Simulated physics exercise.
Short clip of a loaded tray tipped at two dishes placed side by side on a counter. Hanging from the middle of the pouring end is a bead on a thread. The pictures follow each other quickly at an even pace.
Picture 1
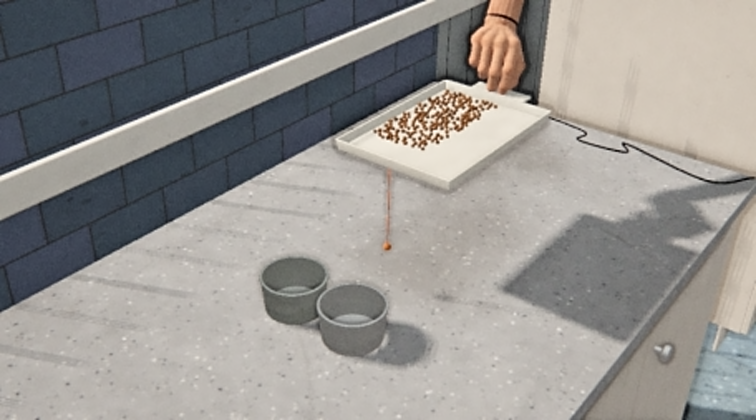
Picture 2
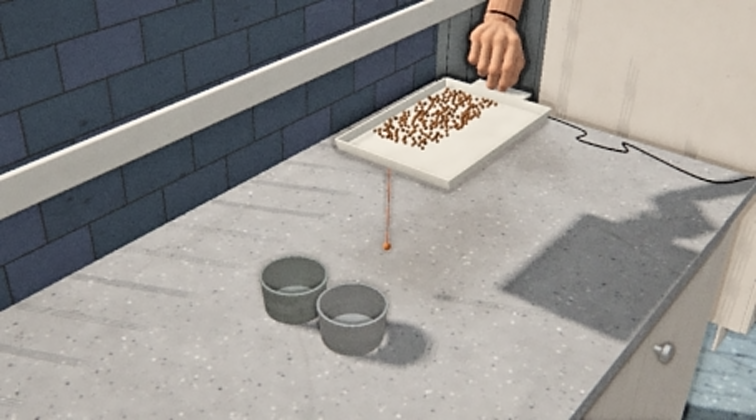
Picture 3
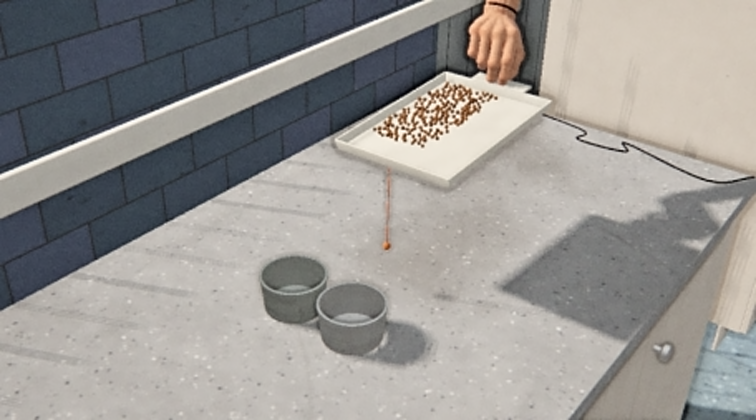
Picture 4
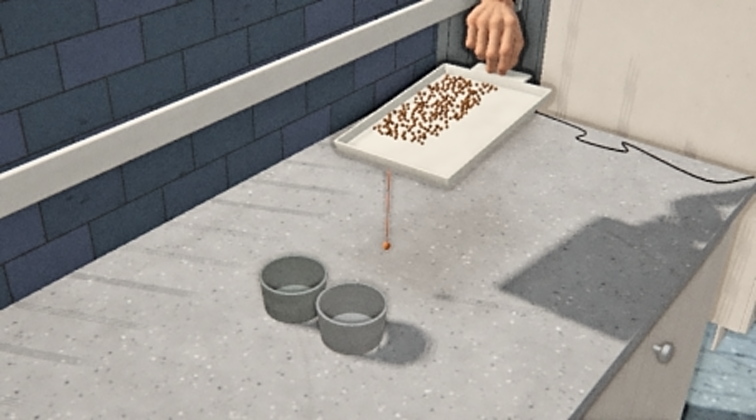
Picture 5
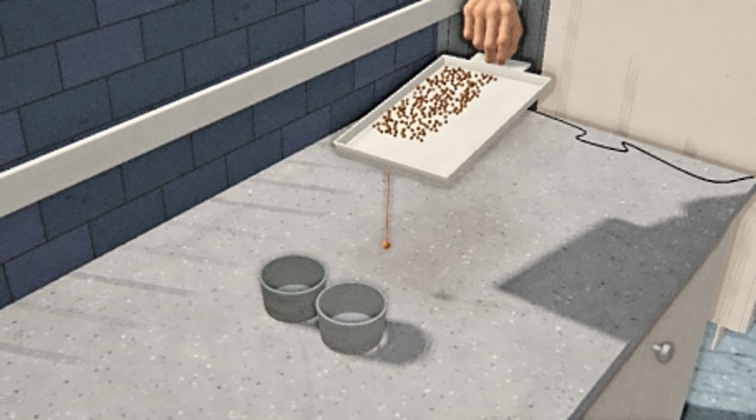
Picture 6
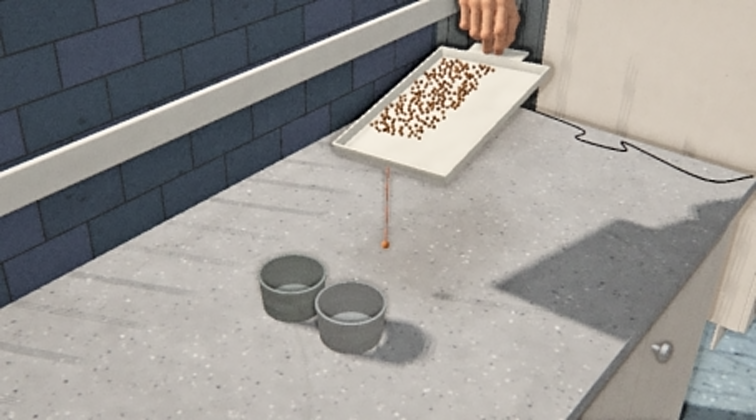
To begin with, a hand holds a pale tray of small brown balls level above a speckled counter, where two grey dishes sit side by side near a hanging orange bead. The hand then gradually raises the tray's far end, slanting it slightly toward its lower left corner, while the balls stay clustered.
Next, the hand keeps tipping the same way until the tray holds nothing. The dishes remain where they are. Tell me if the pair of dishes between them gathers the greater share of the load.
They do not.
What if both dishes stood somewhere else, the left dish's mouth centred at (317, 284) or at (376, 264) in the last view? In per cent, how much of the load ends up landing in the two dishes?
Close to 0 in a hundred, then close to 0 in a hundred.
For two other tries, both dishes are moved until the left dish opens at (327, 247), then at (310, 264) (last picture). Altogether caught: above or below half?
Placing 1: A majority of it. Placing 2: A minority of it.
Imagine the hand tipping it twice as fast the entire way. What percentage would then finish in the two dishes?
Roughly 20 percent.
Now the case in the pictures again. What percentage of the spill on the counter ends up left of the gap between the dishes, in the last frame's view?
It works out to some 40 per cent.
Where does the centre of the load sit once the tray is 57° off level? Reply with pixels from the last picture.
In the last view the centre sits at roughly (357, 144).
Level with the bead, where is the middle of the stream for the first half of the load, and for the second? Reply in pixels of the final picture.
(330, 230) for the early half, (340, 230) for the late half.
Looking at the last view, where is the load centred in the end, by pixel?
Resting centre, last picture - approx. (324, 274).
Shortly afterwards, tray tipped steeply; all but a few on the tray; only a few in the left dish; only a few outside both; a little in the air.
Next, tray tipped right over; near half on the tray; only a few in the left dish; near a quarter outside both; near a third in the air.
Some moments later, tray tipped past a quarter turn; only a few in the left dish; all but a few outside both.
In the end, tray tipped past a quarter turn; none at all in the right dish; only a few in the left dish; all but a few outside both.
